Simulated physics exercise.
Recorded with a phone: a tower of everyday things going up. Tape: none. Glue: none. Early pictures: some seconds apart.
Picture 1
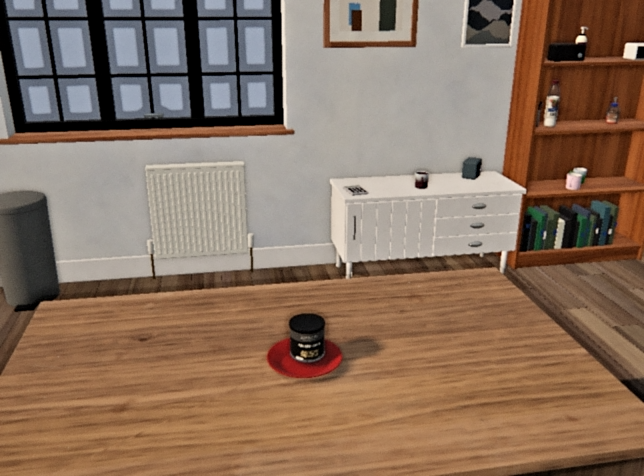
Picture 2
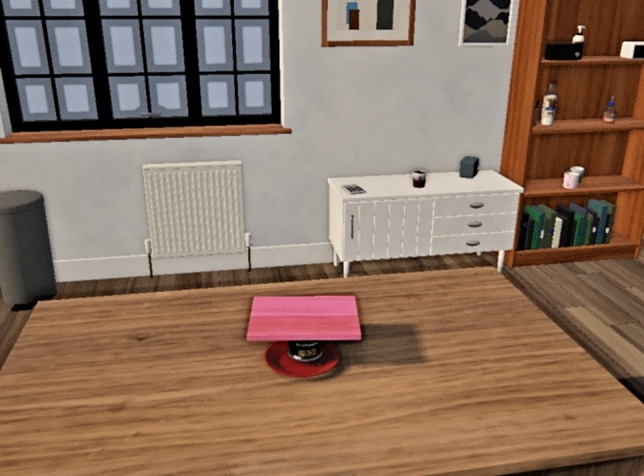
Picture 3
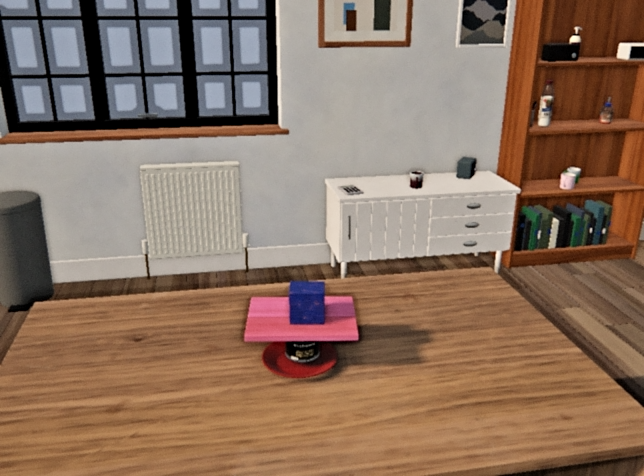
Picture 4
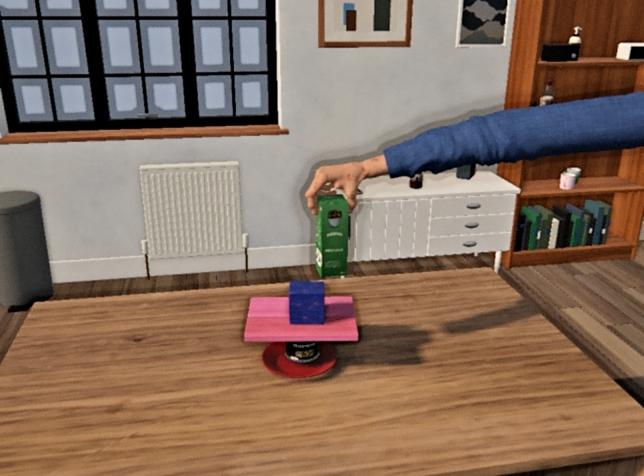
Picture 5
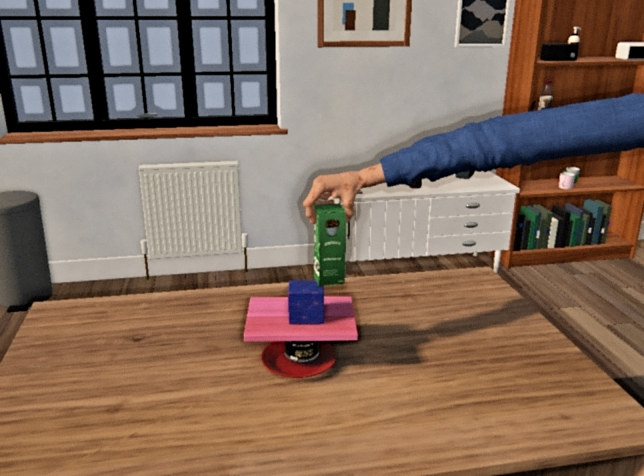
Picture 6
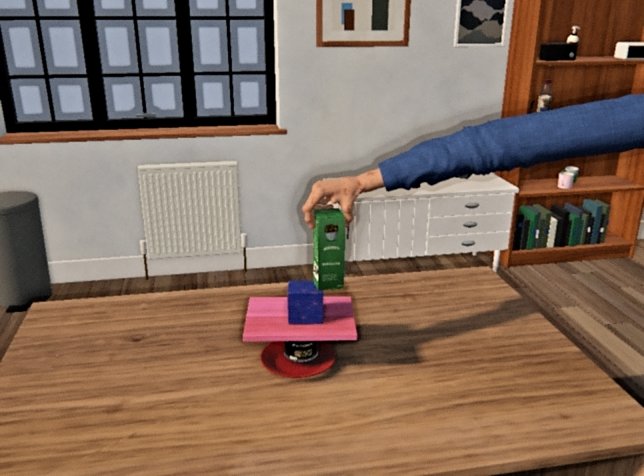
At the start, a black container sits on a red plate on a wooden table, then a pink board appears on top of it, followed by a blue block. A blue-sleeved arm reaches in from the right with a green carton, lowers it slightly, and sets it down, the hand still gripping it.
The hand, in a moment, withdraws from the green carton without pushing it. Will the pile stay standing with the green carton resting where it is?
Some of it tumbles.
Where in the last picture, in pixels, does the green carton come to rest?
I'd point to roughly (475, 376).
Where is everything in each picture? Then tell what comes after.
The last thing is not in view yet, in the first picture.
The last thing is not in view yet; red plate (302, 359), in the second picture.
The last thing is not in view yet; blue block (307, 303), in the third picture.
Still above its spot; green carton (332, 236); red plate (299, 360), in the fourth picture.
Still above its spot; green carton (330, 245); blue block (306, 302), in the fifth picture.
Set down, still held; green carton (329, 249); red plate (298, 359), in the sixth picture.
Then, 0.50 s on from there, green carton now fallen; blue block turned 4° from how it was put; pink board turned 4° from how it was put.
Then, 0.80 s on from there, things are still on the move.
In the end, fallen, green carton; the other 4 unmoved. At the end, from the last picture's camera, green carton near (475, 376). The pile comes apart.
